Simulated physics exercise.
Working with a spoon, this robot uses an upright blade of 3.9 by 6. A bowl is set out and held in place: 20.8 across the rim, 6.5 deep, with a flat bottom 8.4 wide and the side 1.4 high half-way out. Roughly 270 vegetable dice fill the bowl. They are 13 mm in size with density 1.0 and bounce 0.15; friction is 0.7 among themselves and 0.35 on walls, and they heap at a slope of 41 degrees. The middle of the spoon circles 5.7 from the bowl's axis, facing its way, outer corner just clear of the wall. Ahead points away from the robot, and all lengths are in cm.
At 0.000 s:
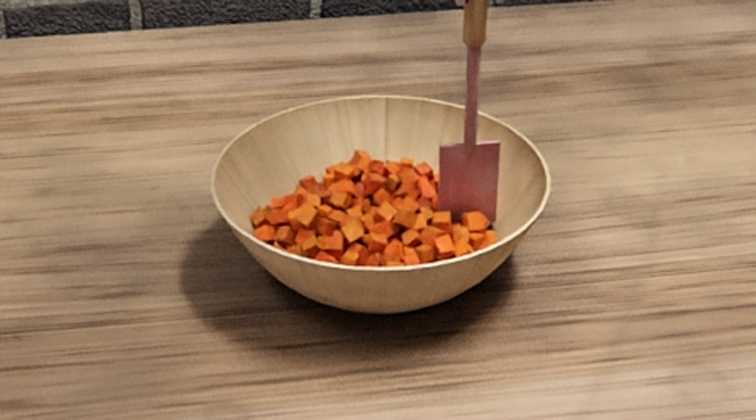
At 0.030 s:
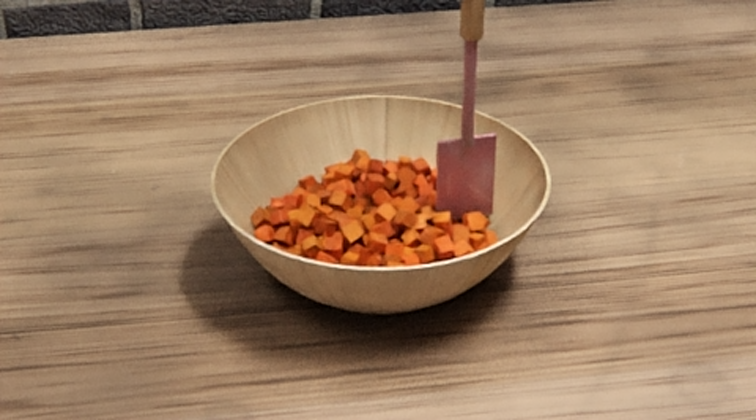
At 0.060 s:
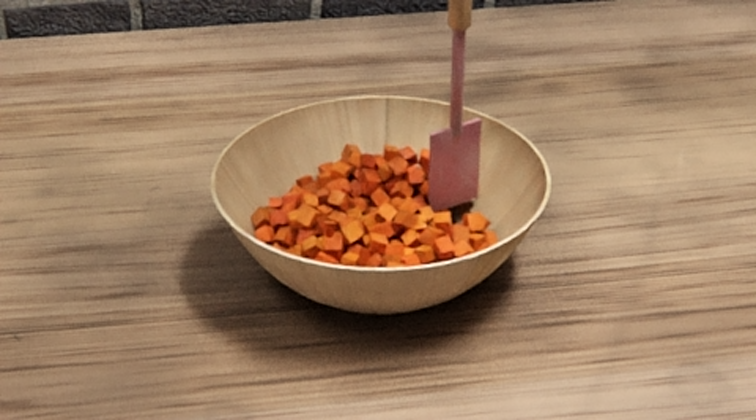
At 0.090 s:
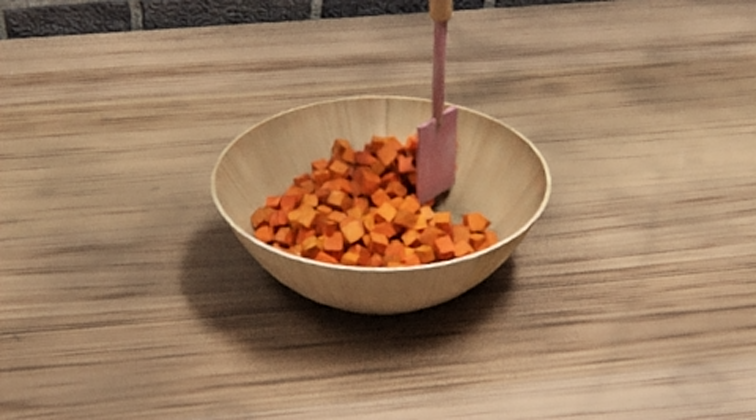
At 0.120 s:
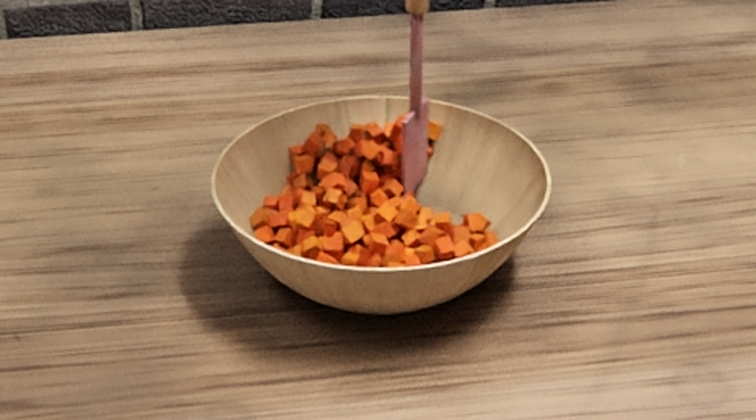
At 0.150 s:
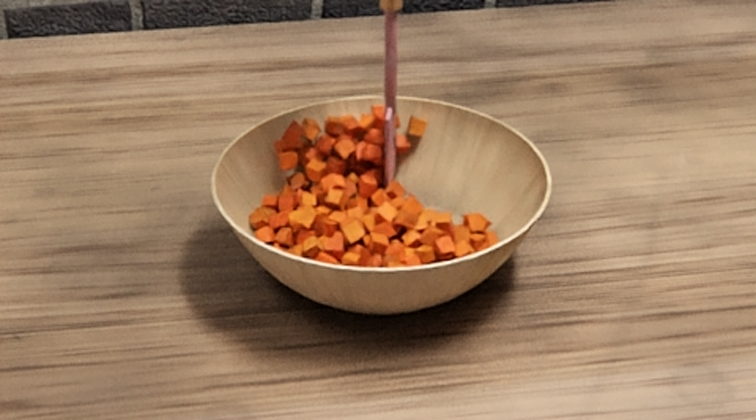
In the video, a pinkish flat-bladed spoon with a wooden handle sweeps from the right side of a pale bowl toward its back, pushing some of the orange vegetable dice leftward and up against the far wall.
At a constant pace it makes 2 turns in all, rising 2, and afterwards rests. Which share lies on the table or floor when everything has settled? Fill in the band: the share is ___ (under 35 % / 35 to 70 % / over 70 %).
The share is under 35 %.
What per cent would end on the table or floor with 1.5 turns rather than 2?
Then about 25 per cent.
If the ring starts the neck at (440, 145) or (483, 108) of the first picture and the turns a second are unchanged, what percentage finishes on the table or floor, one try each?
Close to 10 and 10 in a hundred.
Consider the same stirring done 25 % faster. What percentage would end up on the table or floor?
Estimated share: Near 35 %.
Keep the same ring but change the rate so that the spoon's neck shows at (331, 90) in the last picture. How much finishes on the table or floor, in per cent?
It works out to roughly 40 percent.
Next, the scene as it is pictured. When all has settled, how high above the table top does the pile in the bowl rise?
5.5 cm, give or take.
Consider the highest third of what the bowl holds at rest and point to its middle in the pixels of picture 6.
Centre, approx.: (415, 236).
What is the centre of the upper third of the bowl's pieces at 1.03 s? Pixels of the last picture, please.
Close to pixel (334, 259).
After 0.59 s, 328° round, highest piece 9 above the table; 246 in the bowl, 25 on the table or floor, 2 in flight or on the tool.
After 1.03 s, 222° round, highest piece 8 above the table; 213 in the bowl, 53 on the table or floor, 7 in flight or on the tool.
After 1.45 s, 0° round, highest piece 6 above the table; 210 in the bowl, 63 on the table or floor.
After 2.15 s, 0° round, highest piece 5 above the table; 210 in the bowl, 63 on the table or floor.
In the end, 210 in the bowl, 63 on the table or floor. That is 23 % on the table or floor.
